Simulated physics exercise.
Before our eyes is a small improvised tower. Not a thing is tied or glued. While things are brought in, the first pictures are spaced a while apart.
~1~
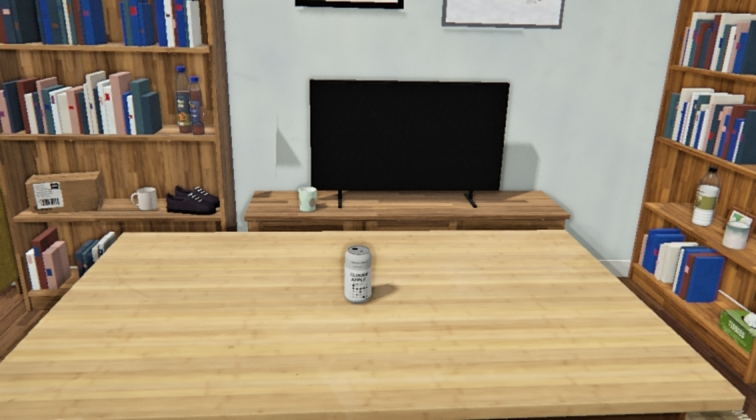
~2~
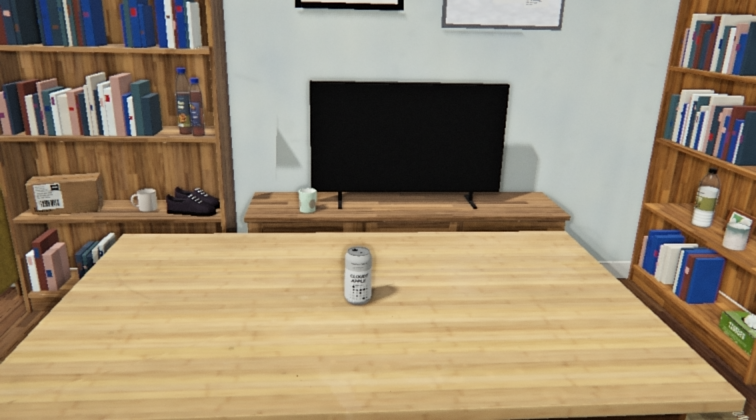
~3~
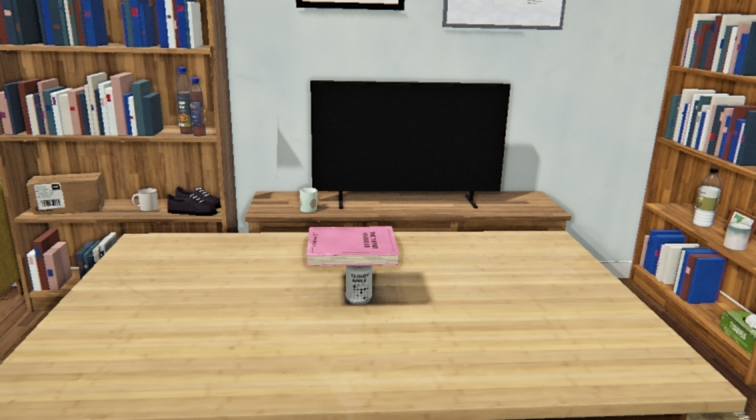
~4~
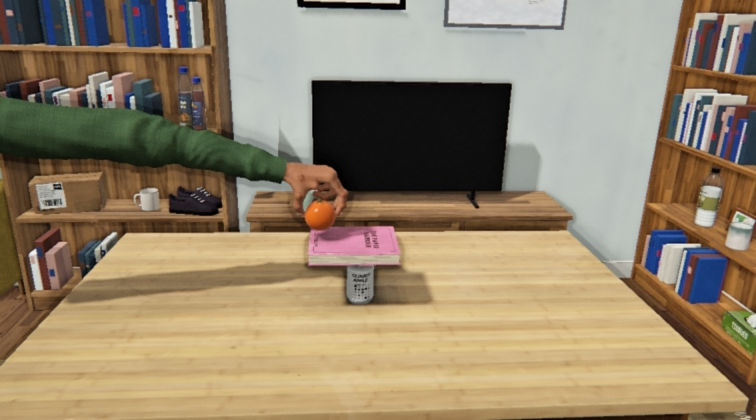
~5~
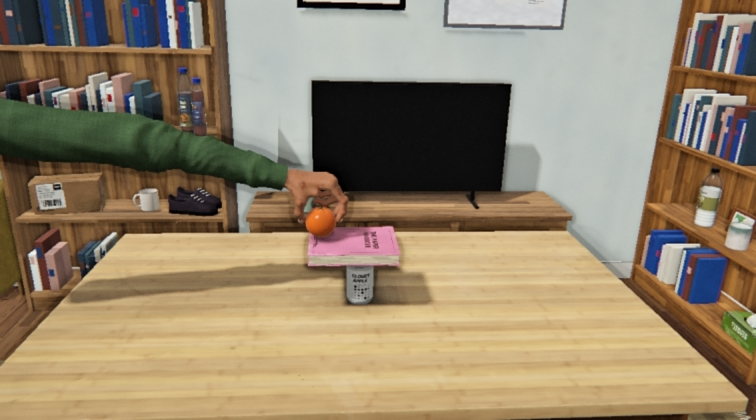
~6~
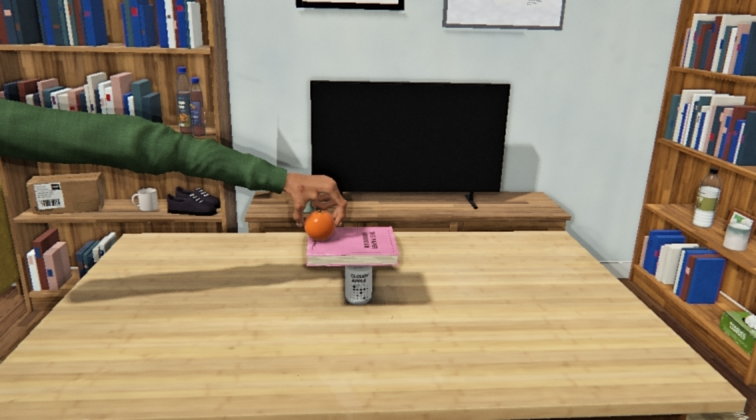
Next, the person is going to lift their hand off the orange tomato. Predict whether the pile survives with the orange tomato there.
It does not survive.
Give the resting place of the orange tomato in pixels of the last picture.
Near (291, 286).
Then, 0.40 s on from there, orange tomato now fallen; pink book turned 53° from how it was put.
Then, 0.50 s on from there, pink book now fallen.
Then, 0.70 s on from there, things are still on the move.
Then, 1.20 s on from there, as before.
In the end, fallen, pink book and orange tomato; white can unmoved. At the end, from the last picture's camera, orange tomato near (291, 286). The stack gives way.
